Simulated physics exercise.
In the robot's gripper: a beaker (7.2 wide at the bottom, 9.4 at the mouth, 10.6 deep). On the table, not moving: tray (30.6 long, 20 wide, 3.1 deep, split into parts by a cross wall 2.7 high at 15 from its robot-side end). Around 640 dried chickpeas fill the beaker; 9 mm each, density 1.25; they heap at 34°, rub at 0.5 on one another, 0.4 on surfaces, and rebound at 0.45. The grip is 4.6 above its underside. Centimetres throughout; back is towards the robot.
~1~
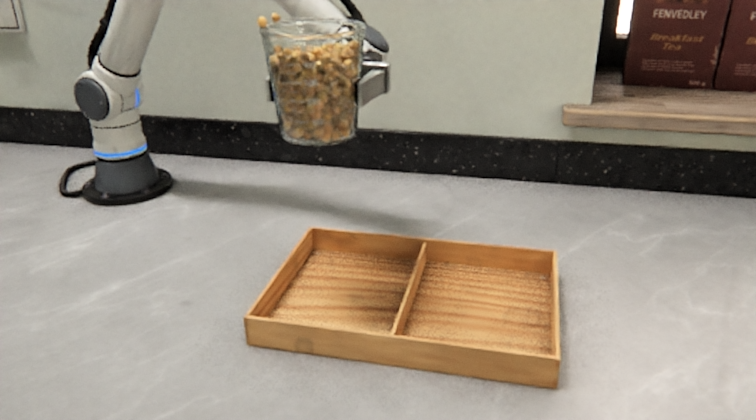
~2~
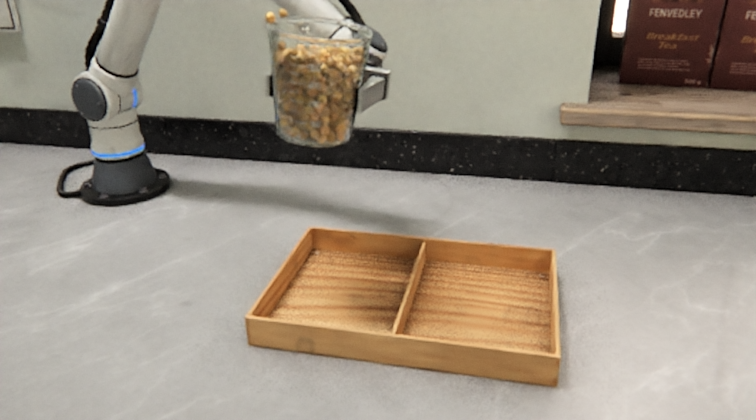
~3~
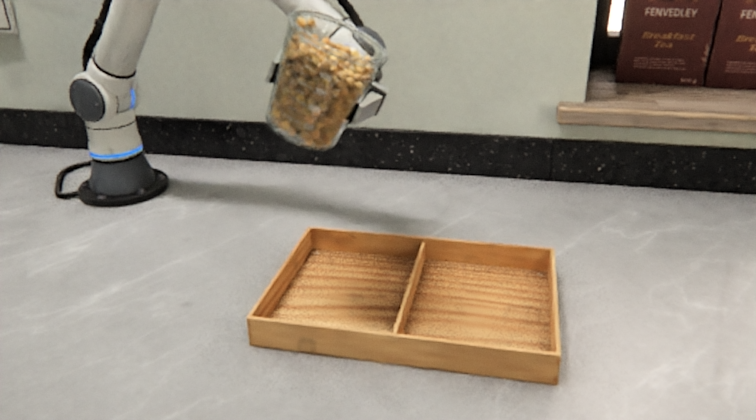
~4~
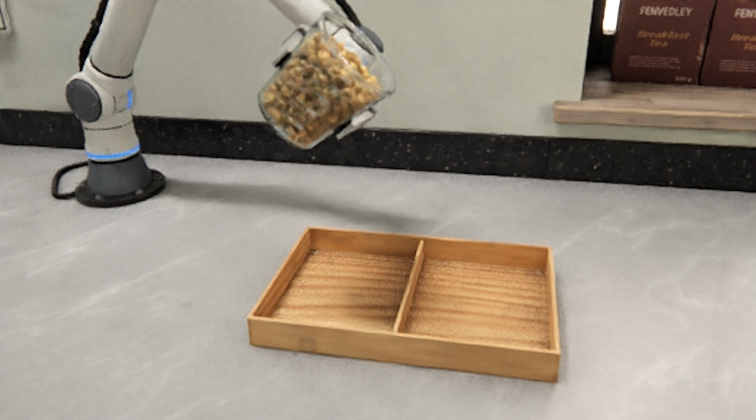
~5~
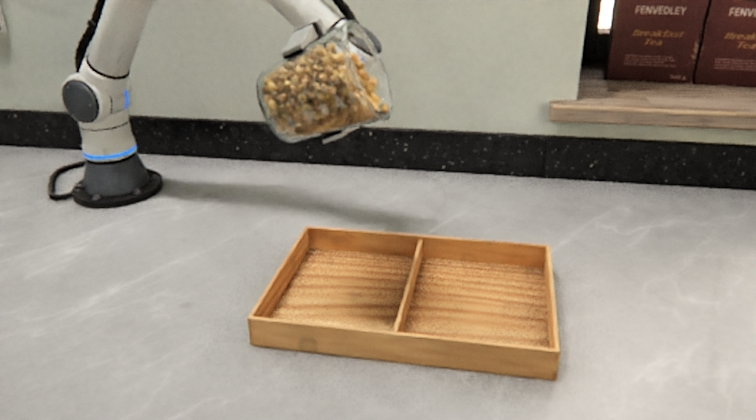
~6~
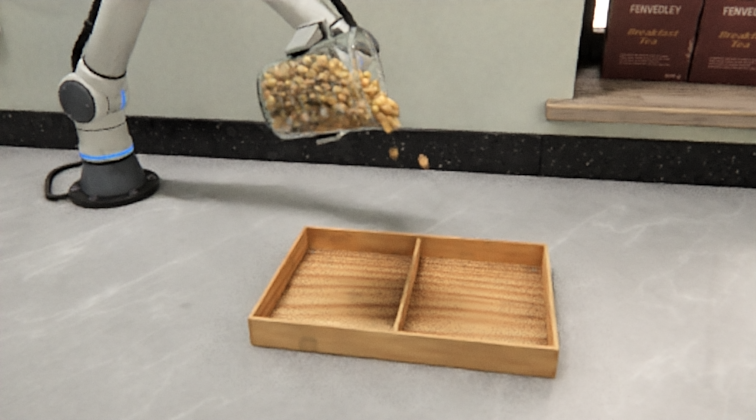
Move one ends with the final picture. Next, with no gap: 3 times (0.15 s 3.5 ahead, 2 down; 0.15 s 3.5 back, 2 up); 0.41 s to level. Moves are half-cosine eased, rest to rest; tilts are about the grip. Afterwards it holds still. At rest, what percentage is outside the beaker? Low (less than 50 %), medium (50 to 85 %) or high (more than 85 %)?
A low share, less than 50 %, ends outside the beaker.
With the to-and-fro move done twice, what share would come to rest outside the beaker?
Then about 30 per cent.
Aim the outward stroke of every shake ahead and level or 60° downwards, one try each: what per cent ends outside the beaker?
About 60 and 20 per cent.
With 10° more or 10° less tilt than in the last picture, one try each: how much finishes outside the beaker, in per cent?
Some 65 and 15 per cent.
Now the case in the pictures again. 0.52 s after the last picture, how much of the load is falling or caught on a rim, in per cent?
Roughly 5 per cent.
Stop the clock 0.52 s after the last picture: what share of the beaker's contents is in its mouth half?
Some 50 per cent.
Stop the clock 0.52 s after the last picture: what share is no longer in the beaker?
Some 20 per cent.
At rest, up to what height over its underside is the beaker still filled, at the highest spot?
About 8.5 cm.
Then, 0.52 s later, tilted 74° forward, highest piece 25 above the table; 501 in the beaker, 96 in the far-side part, 15 in the robot-side part, 1 on the table or floor, 32 in flight or on a rim.
Then, 1.05 s later, tilted 53° forward, highest piece 26 above the table; 399 in the beaker, 187 in the far-side part, 47 in the robot-side part, 3 on the table or floor, 9 in flight or on a rim.
Then, 1.51 s later, level, highest piece 29 above the table; 397 in the beaker, 197 in the far-side part, 48 in the robot-side part, 3 on the table or floor.
Then, 2.56 s later, level, highest piece 29 above the table; 397 in the beaker, 197 in the far-side part, 48 in the robot-side part, 3 on the table or floor.
At rest, 397 in the beaker, 197 in the far-side part, 48 in the robot-side part, 3 on the table or floor. That is 38 % outside the beaker.
